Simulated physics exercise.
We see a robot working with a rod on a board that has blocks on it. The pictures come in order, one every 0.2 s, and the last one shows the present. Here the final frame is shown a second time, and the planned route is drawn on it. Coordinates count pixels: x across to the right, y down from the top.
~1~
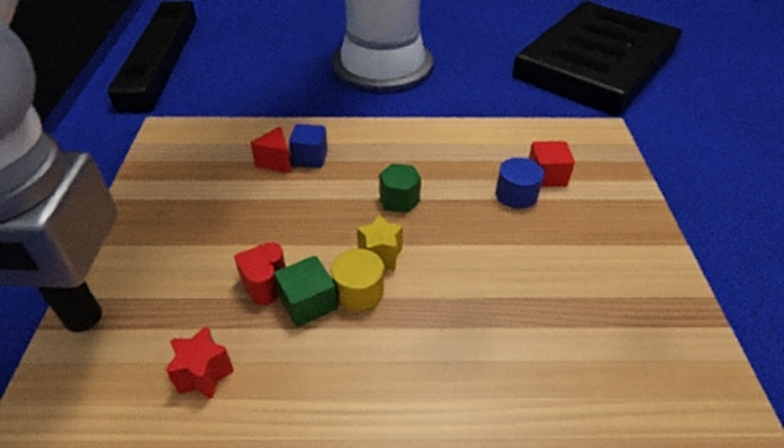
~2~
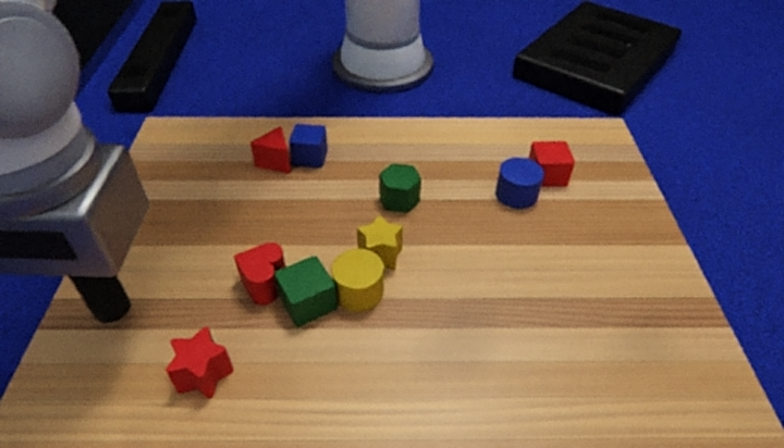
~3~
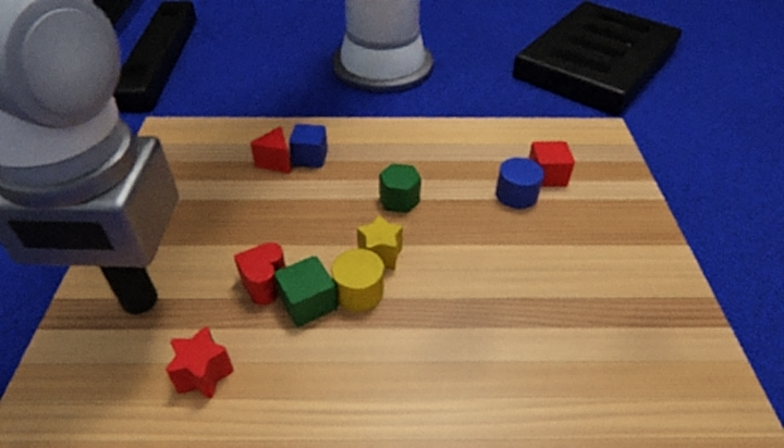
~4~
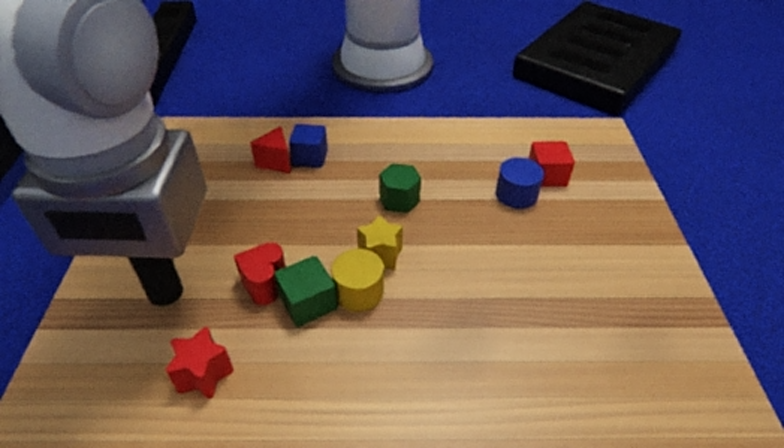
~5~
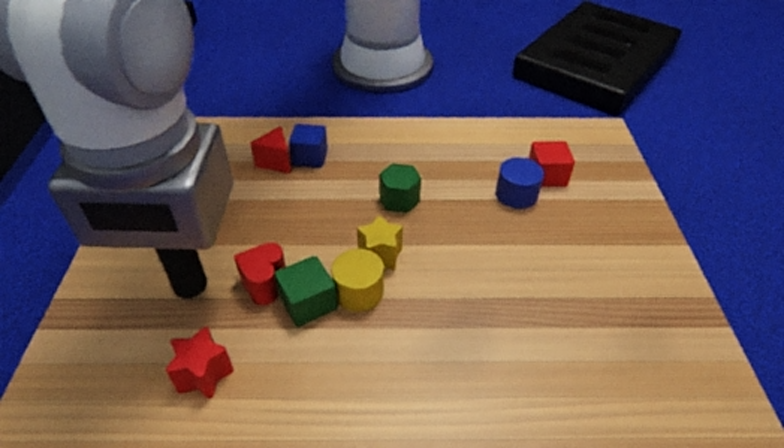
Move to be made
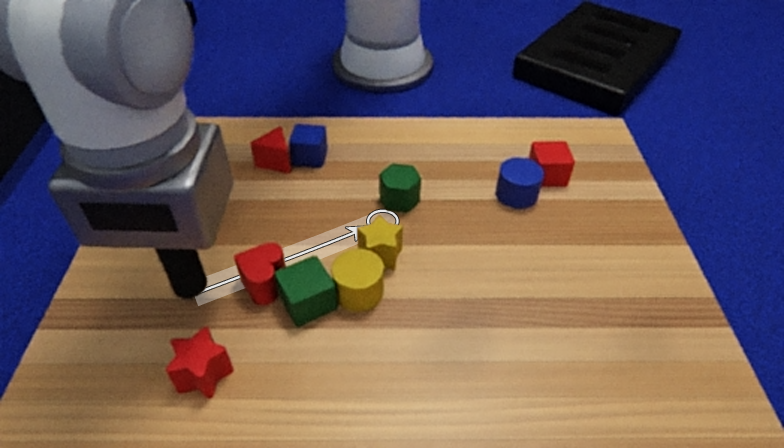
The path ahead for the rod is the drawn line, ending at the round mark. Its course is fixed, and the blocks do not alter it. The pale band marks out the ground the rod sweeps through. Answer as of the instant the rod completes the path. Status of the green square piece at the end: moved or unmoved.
The green square piece changes place.
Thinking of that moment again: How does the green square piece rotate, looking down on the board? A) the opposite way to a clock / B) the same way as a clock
The answer is B.
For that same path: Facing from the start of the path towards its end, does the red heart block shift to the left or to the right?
It will end up to the right.
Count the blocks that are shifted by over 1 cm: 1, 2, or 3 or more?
It shifts two blocks.
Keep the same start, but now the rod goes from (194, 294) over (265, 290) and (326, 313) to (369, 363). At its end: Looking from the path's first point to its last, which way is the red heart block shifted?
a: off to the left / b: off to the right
I choose a.
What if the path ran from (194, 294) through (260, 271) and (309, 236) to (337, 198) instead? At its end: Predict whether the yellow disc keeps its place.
The yellow disc will stay where it is.
Path on the board, in a line from (194, 294) to (383, 221).
The first path, step by step. One third of the way, rod at (261, 259); red heart block at (287, 257), turned 55° clockwise; green square piece at (311, 284).
Two thirds of the way, rod at (325, 235); red heart block at (320, 251), turned 115° clockwise; green square piece at (316, 291), turned 20° clockwise; yellow disc at (364, 269).
At the end, rod at (383, 212); red heart block at (320, 251), turned 115° clockwise; green square piece at (316, 291), turned 20° clockwise; yellow disc at (364, 269); green six-sided block in place.
